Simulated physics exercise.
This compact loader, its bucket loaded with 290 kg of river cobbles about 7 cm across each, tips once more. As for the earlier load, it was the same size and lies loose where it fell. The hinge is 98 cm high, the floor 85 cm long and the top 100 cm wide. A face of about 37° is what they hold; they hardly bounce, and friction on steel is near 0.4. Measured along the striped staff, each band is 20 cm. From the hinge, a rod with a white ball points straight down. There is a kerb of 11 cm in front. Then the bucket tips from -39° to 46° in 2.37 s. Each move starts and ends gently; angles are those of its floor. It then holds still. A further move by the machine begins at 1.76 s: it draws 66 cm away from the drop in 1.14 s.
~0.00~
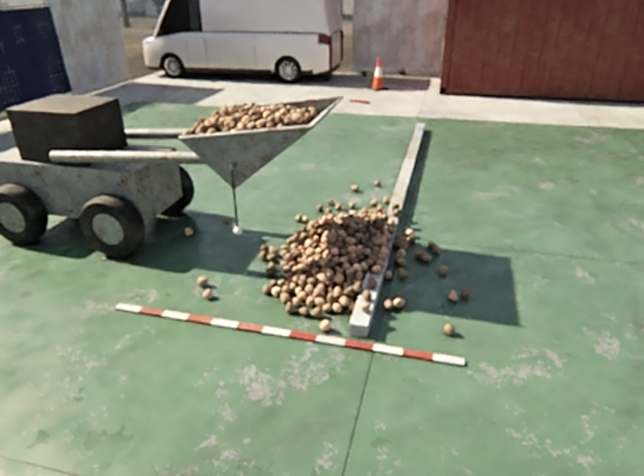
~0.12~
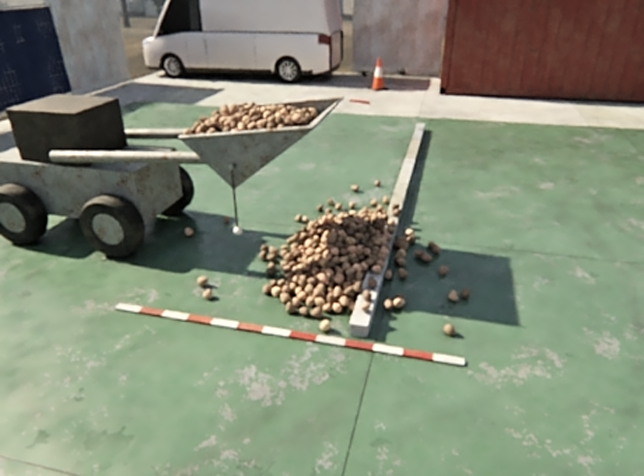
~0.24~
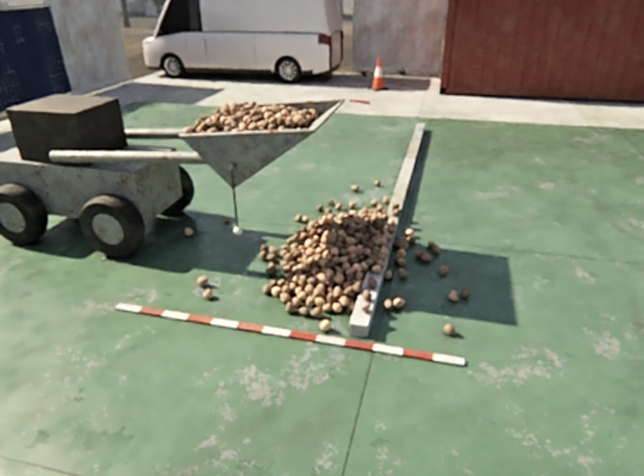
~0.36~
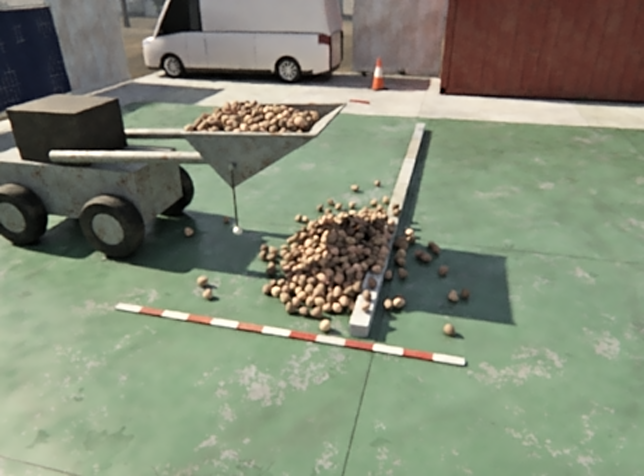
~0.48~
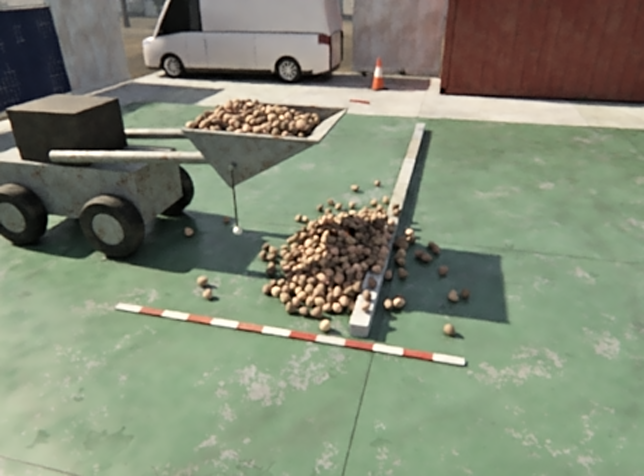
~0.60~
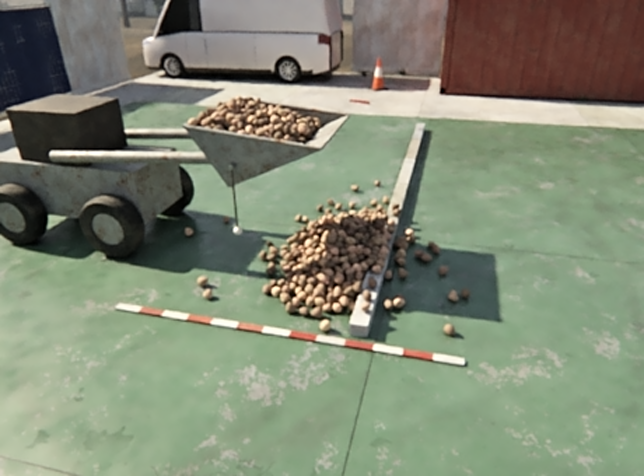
The video shows a compact loader holding a bucket of rounded stones beside a loose pile against a kerb on green ground; the bucket slowly tilts slightly forward, its lip lowering a little, while the pile stays still.
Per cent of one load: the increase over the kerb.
3 percent.
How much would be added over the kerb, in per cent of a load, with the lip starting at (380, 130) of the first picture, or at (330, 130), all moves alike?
The first would add around 55 per cent, the second around 15 per cent.
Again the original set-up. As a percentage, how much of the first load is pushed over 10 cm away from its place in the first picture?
Close to 0 in a hundred of them.
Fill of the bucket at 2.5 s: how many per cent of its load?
Close to 0 per cent of the load.
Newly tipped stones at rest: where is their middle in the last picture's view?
Their middle rests near (315, 238).
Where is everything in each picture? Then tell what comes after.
In the first picture, the bucket is at -39°, its lip at (313, 127); the top of the load is at (262, 111). The earlier load is highest near (347, 232), 26 cm above ground level, 97 % on this side of the kerb, 4 % over the kerb.
In the second picture, lip at (313, 128), floor tilted -38°, highest stones at (259, 111); the stones move at 0.0 m/s on average.
In the third picture, the bucket is at -37°, its lip at (315, 131); the top of the load is at (260, 111); the stones move at 0.1 m/s on average.
In the fourth picture, the bucket is at -34°, its lip at (317, 135); the top of the load is at (251, 109); the stones move at 0.1 m/s on average.
In the fifth picture, the bucket is at -30°, its lip at (319, 142); the top of the load is at (240, 108); the stones move at 0.1 m/s on average.
In the sixth picture, the bucket is at -25°, its lip at (321, 149); the top of the load is at (234, 106); the stones move at 0.2 m/s on average.
After 1.8 s the floor is at 33°; in per cent of one load, 85 in the bucket, 112 on this side of the kerb, 4 over the kerb; the foremost stones are at (439, 272).
After 2.5 s the floor is at 46°; in per cent of one load, 0 in the bucket, 195 on this side of the kerb, 7 over the kerb; the foremost stones are at (442, 277).
After 3.3 s the floor is at 46°; in per cent of one load, 0 in the bucket, 194 on this side of the kerb, 7 over the kerb; the foremost stones are at (451, 277).
After 5.8 s the floor is at 46°; in per cent of one load, 0 in the bucket, 194 on this side of the kerb, 7 over the kerb; the foremost stones are at (451, 277). Net gain over the kerb, 3.
